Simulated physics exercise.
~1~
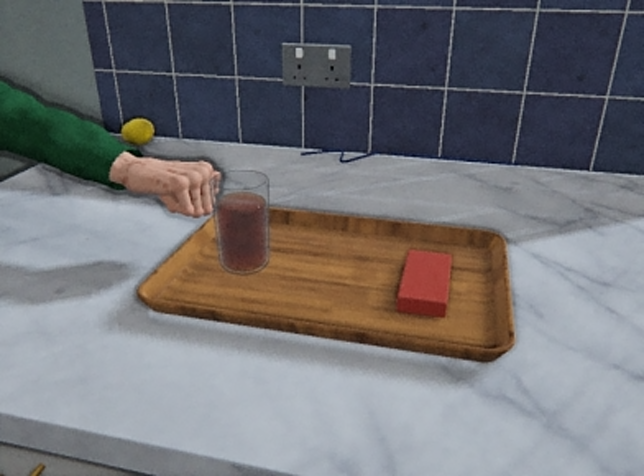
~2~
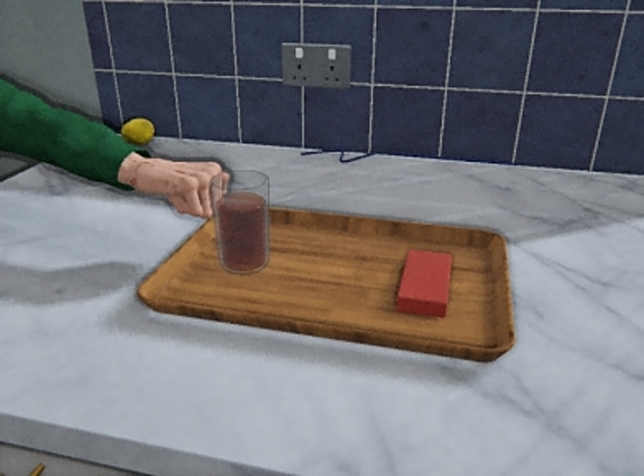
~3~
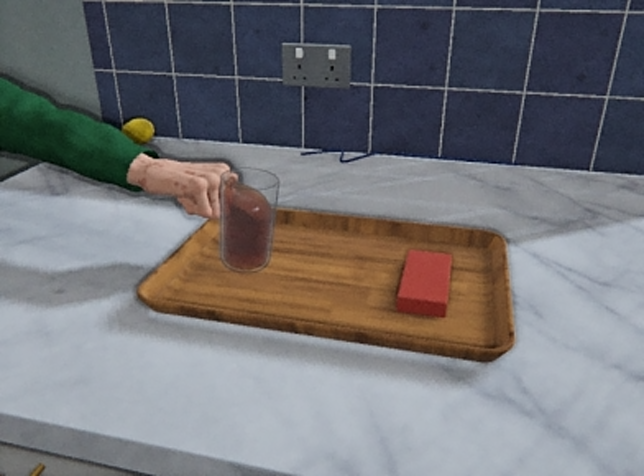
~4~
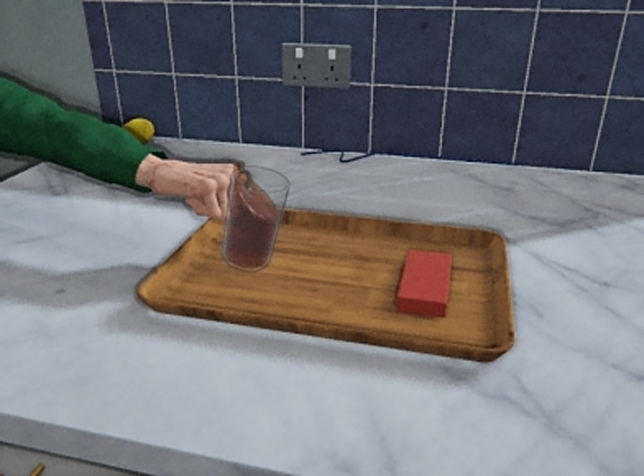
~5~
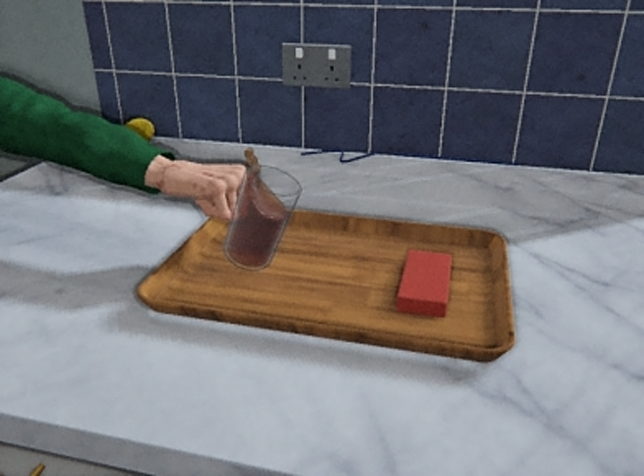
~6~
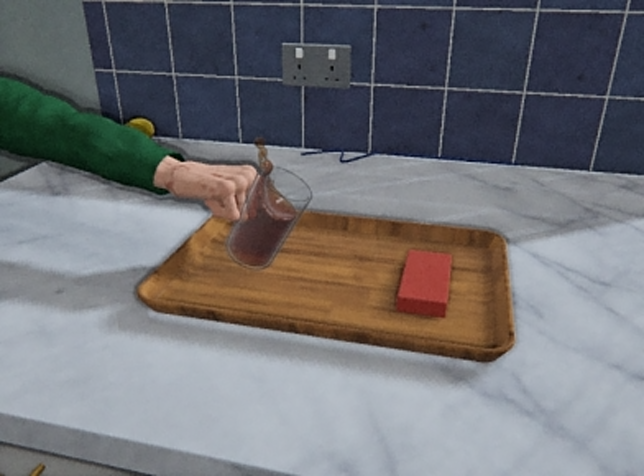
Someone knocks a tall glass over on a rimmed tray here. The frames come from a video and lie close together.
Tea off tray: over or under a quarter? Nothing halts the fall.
The loss from the tray stays within a quarter of the liquid.
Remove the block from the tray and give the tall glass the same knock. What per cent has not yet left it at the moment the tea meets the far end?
55 %, roughly.
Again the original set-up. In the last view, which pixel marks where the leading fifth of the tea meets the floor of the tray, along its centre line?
I'd mark it somewhere roughly at pixel (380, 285).
A moment on, the tall glass lies on its side and 93 per cent is in the glass, 2 on the tray and 4 above or beyond its rim.
Next, the tall glass lies on its side and 46 per cent is in the glass, 44 on the tray and 10 above or beyond its rim.
Then the tall glass lies on its side and 25 per cent is in the glass, 58 on the tray and 17 above or beyond its rim.
Later the tall glass lies on its side and 14 per cent is in the glass, 70 on the tray and 17 above or beyond its rim.
At rest 83 per cent is held by tray and glass, 17 is off the tray.
